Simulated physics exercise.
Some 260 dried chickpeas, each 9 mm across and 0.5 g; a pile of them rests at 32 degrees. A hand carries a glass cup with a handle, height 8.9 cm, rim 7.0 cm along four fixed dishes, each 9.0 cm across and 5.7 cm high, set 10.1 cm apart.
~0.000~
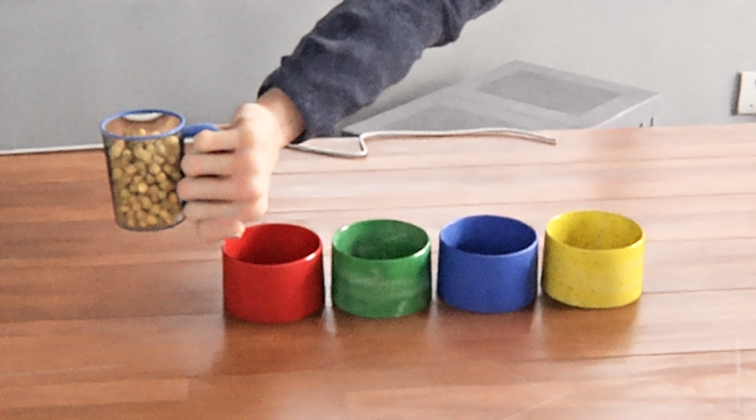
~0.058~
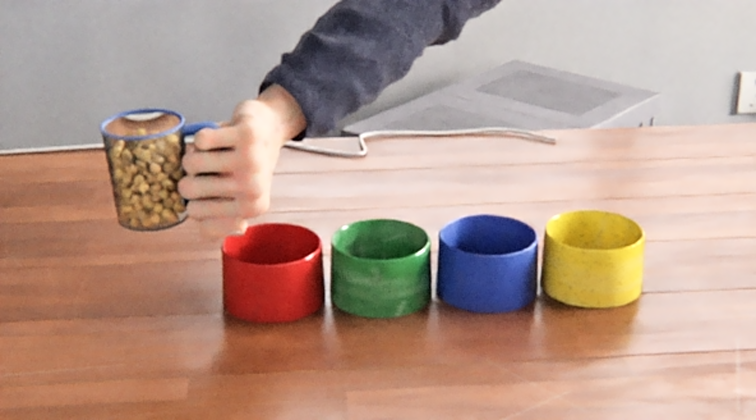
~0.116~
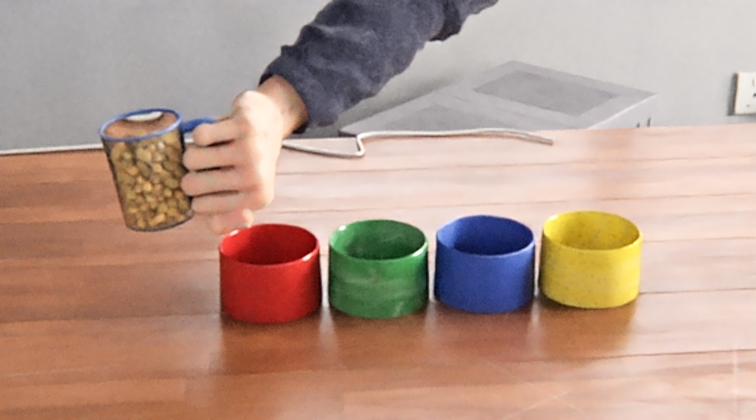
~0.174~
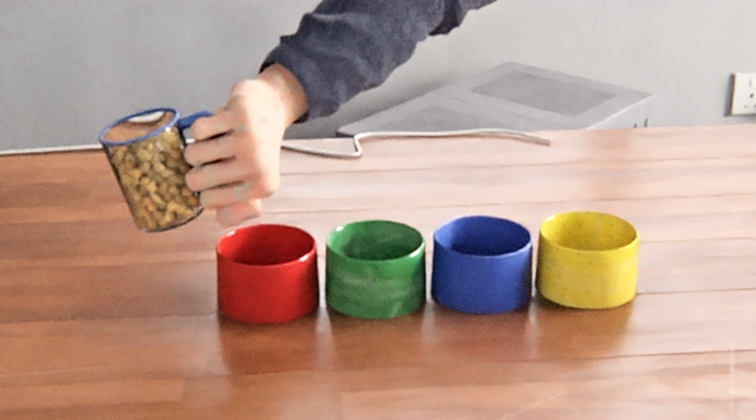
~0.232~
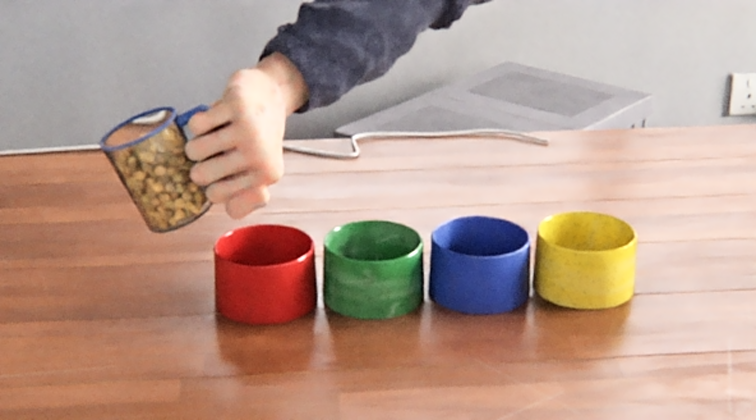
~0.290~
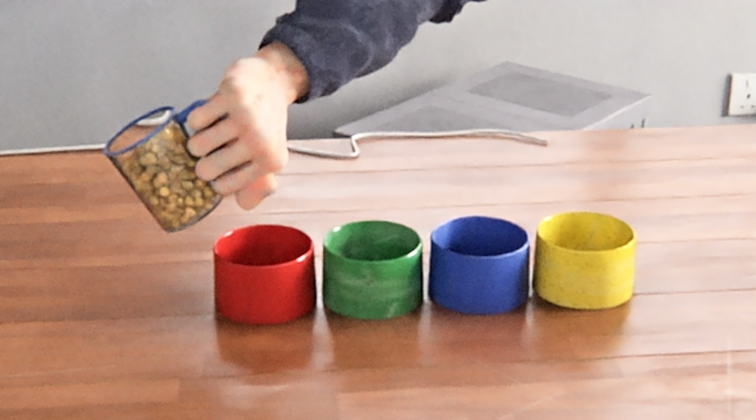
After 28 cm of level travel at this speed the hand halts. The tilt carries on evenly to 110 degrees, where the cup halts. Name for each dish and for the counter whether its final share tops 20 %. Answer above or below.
Red: Above, blue: Below, green: Below, yellow: Below, counter: Above.
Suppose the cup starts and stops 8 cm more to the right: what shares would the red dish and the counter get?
In that case red 50; counter 10.
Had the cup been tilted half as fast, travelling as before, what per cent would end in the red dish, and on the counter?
Then: Red 30, counter 10.
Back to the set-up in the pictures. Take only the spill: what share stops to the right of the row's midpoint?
About 0 per cent.
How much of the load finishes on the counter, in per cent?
About 45 per cent.
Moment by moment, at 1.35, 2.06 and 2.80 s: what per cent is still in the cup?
About 30, 0, 0.
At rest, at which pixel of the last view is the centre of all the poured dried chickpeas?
Near (243, 291).
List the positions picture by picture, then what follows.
Cup at (147, 171), tilt 0 degrees, lip at (102, 126), moved 0.0 cm; middle of the pieces at (151, 181); red dish at (272, 244); green dish at (381, 240); blue dish at (489, 235); yellow dish at (595, 231), in the first frame.
Cup at (148, 171), tilt 2 degrees, lip at (102, 127), moved 0.2 cm; middle of the pieces at (153, 180), in the second frame.
Cup at (151, 171), tilt 7 degrees, lip at (101, 131), moved 0.6 cm; middle of the pieces at (156, 180), in the third frame.
Cup at (155, 171), tilt 14 degrees, lip at (101, 137), moved 1.3 cm; middle of the pieces at (161, 180), in the fourth frame.
Cup at (160, 171), tilt 21 degrees, lip at (102, 143), moved 1.9 cm; middle of the pieces at (167, 179), in the fifth frame.
Cup at (167, 171), tilt 28 degrees, lip at (106, 150), moved 2.5 cm; middle of the pieces at (174, 178); red dish at (264, 246); green dish at (373, 241); blue dish at (480, 237); yellow dish at (586, 232). The cup turns about 125 degrees a second and travels 11 cm a second, in the sixth frame.
Then, at 1.35 s, tilt 110 degrees; cup holds 30 %, red 30 %.
After 2.06 s, tilt 110 degrees; cup holds 0 %, red 55 %.
After 2.80 s, tilt 110 degrees; cup holds 0 %, red 55 %.
At rest (3.1 s), red 55 %, blue 0 %, green 0 %, yellow 0 %, counter 45 %.
